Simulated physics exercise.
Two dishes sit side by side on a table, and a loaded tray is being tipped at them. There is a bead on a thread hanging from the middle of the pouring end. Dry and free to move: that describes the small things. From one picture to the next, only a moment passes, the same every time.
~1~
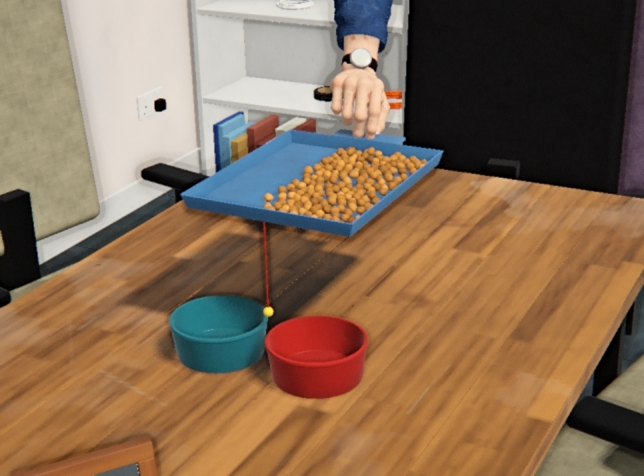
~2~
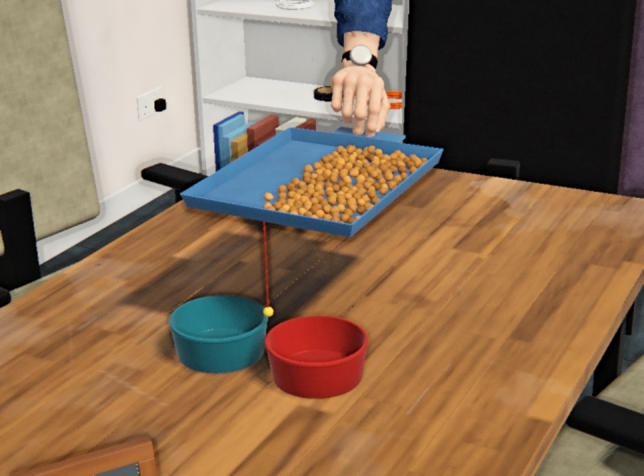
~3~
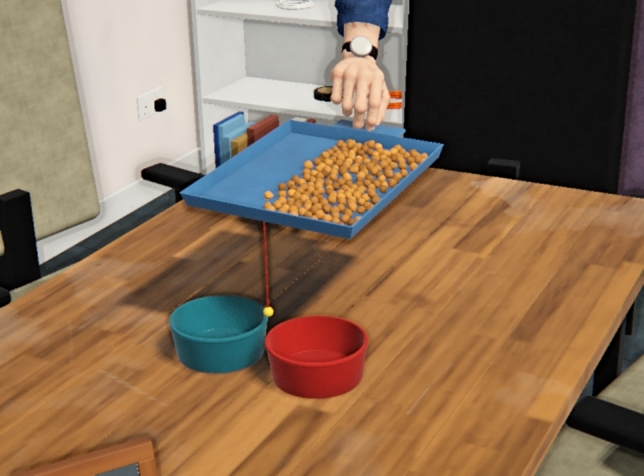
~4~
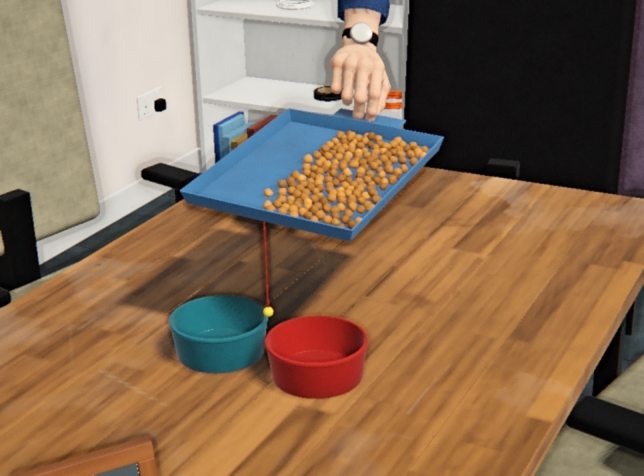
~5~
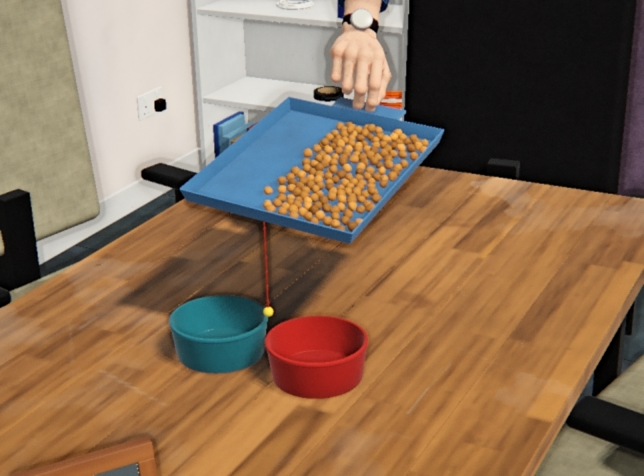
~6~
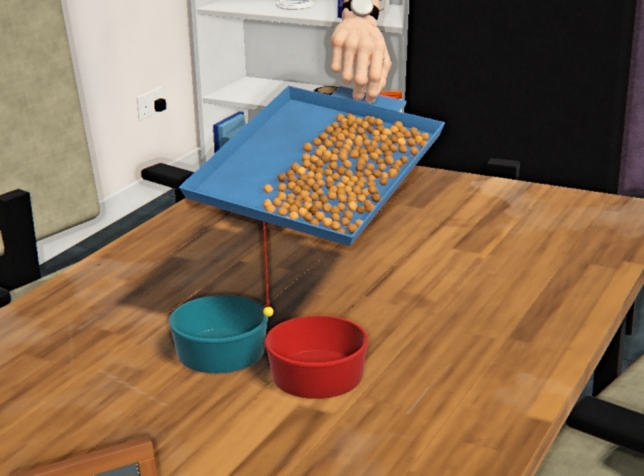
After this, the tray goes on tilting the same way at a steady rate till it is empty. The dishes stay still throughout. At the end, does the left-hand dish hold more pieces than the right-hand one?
No, the right-hand dish holds more.
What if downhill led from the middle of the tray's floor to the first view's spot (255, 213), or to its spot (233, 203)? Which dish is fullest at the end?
Results - the dish on the left side first, the dish on the left side second.
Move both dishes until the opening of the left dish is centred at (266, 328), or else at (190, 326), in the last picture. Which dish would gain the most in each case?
First try: The rightmost dish; second try: The rightmost dish.
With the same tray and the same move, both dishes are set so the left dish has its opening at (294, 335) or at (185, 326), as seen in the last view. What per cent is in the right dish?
20, then 40 %.
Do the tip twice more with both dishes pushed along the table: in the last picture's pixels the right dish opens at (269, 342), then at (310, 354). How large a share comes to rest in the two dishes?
In order: 20 percent, then 70 percent.
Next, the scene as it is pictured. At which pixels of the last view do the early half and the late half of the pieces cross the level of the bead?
First around (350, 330), afterwards around (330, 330).
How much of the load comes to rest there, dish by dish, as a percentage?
For the left dish 0 per cent, for the right dish 70.
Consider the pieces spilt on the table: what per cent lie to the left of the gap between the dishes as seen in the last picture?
Around 20 %.
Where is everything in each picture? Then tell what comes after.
Corners of the pouring end (186, 193) and (350, 222), level; middle of the load (341, 185), roasted chickpeas; left dish (194, 352); right dish (294, 376); bead on its thread (268, 312), in the first frame.
Corners of the pouring end (186, 193) and (350, 223), level; middle of the load (341, 184), in the second frame.
Corners of the pouring end (186, 192) and (350, 224), tipped barely, lowest at the right corner; middle of the load (341, 182), in the third frame.
Corners of the pouring end (186, 190) and (350, 227), tipped a little, lowest at the right corner; middle of the load (341, 178), in the fourth frame.
Corners of the pouring end (186, 188) and (350, 230), tipped a little, lowest at the right corner; middle of the load (341, 174), in the fifth frame.
Corners of the pouring end (185, 186) and (350, 233), tipped a little, lowest at the right corner; middle of the load (341, 171); left dish (194, 352); right dish (294, 376), in the sixth frame.
Just after the last frame, tray tipped steeply; almost all on the tray; just a few outside both; just a few in the air.
A moment on, tray tipped right over; about a tenth on the tray; roughly a third in the right dish; about a tenth outside both; roughly a third in the air.
Further on, tray tipped past a quarter turn; roughly two thirds in the right dish; roughly a third outside both.
When it is over, tray tipped past a quarter turn; roughly two thirds in the right dish; not one in the left dish; roughly a third outside both.
